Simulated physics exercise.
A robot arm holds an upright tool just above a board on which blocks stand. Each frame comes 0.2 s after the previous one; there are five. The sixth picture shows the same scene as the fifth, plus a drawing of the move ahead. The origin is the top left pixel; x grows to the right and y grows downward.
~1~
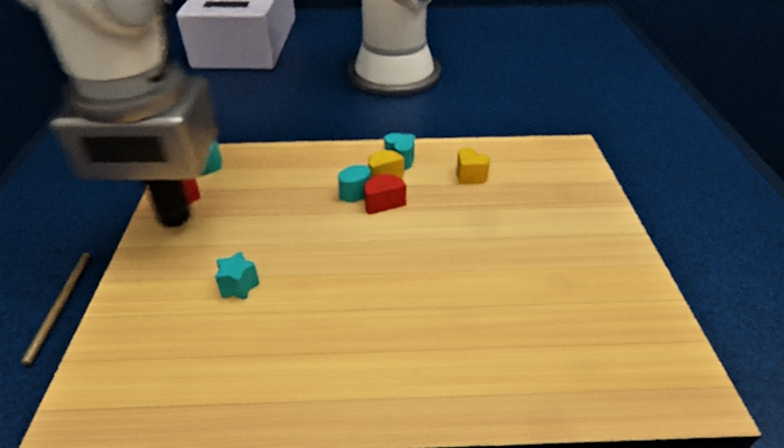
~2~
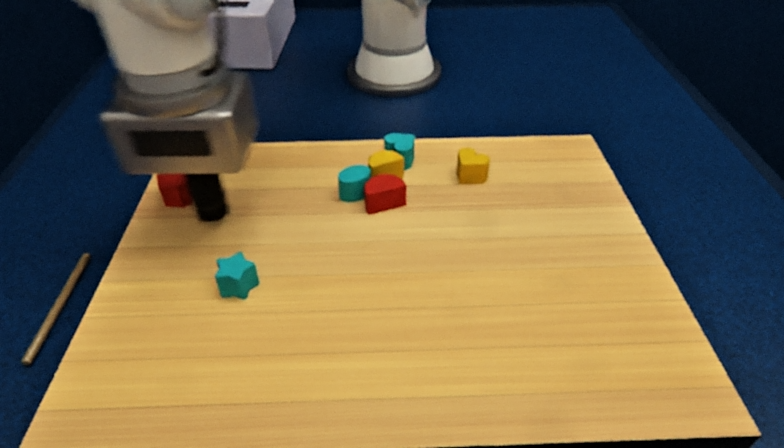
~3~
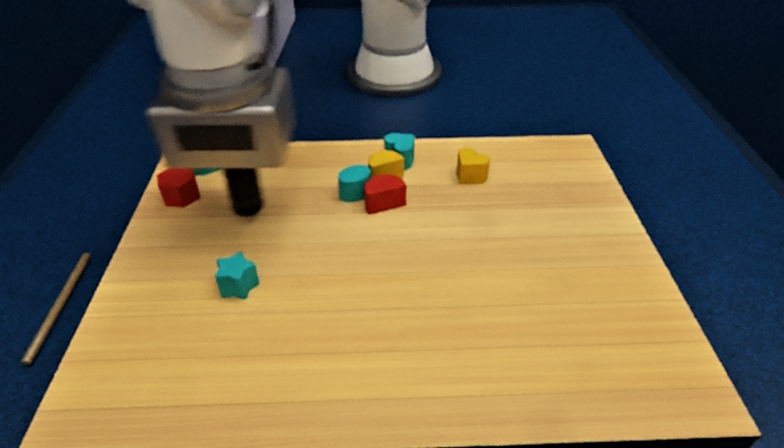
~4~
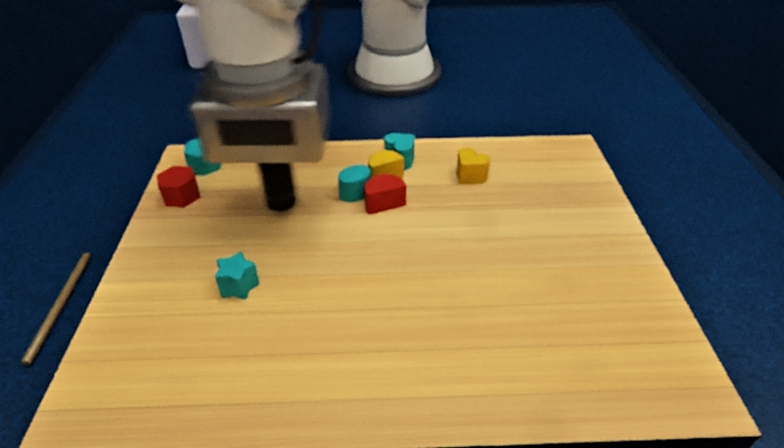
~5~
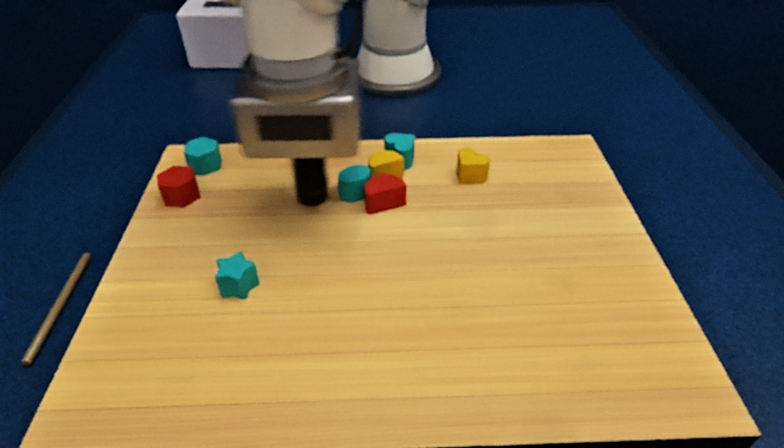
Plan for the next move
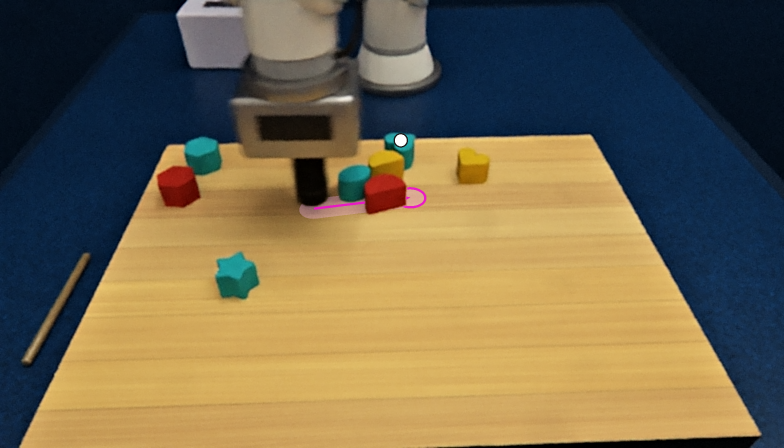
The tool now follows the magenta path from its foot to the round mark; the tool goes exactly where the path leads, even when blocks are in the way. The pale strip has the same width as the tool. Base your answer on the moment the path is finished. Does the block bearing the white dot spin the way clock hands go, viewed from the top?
I'd say no.
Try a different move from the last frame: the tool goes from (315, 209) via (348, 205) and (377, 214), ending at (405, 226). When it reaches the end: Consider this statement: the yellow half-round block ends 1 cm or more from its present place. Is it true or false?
It is true.
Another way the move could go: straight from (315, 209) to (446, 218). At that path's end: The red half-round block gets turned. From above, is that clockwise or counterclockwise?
Short answer: Counterclockwise.
The drawn path runs straight from (315, 209) to (410, 198); the dot is on the turquoise heart-shaped block.
What follows on the original path. One third of the way, tool at (346, 194); turquoise oval block at (368, 168), turned 15° anticlockwise; yellow half-round block at (395, 152); turquoise heart-shaped block at (404, 138), turned 20° anticlockwise.
Two thirds of the way, tool at (379, 190); turquoise oval block at (382, 162), turned 85° anticlockwise; red half-round block at (413, 180); yellow half-round block at (395, 149), turned 45° clockwise; turquoise heart-shaped block at (406, 137), turned 30° anticlockwise.
At the end, tool at (411, 187); turquoise oval block at (386, 161), turned 110° anticlockwise; red half-round block at (445, 178); yellow half-round block at (395, 149), turned 45° clockwise; turquoise heart-shaped block at (406, 137), turned 30° anticlockwise.
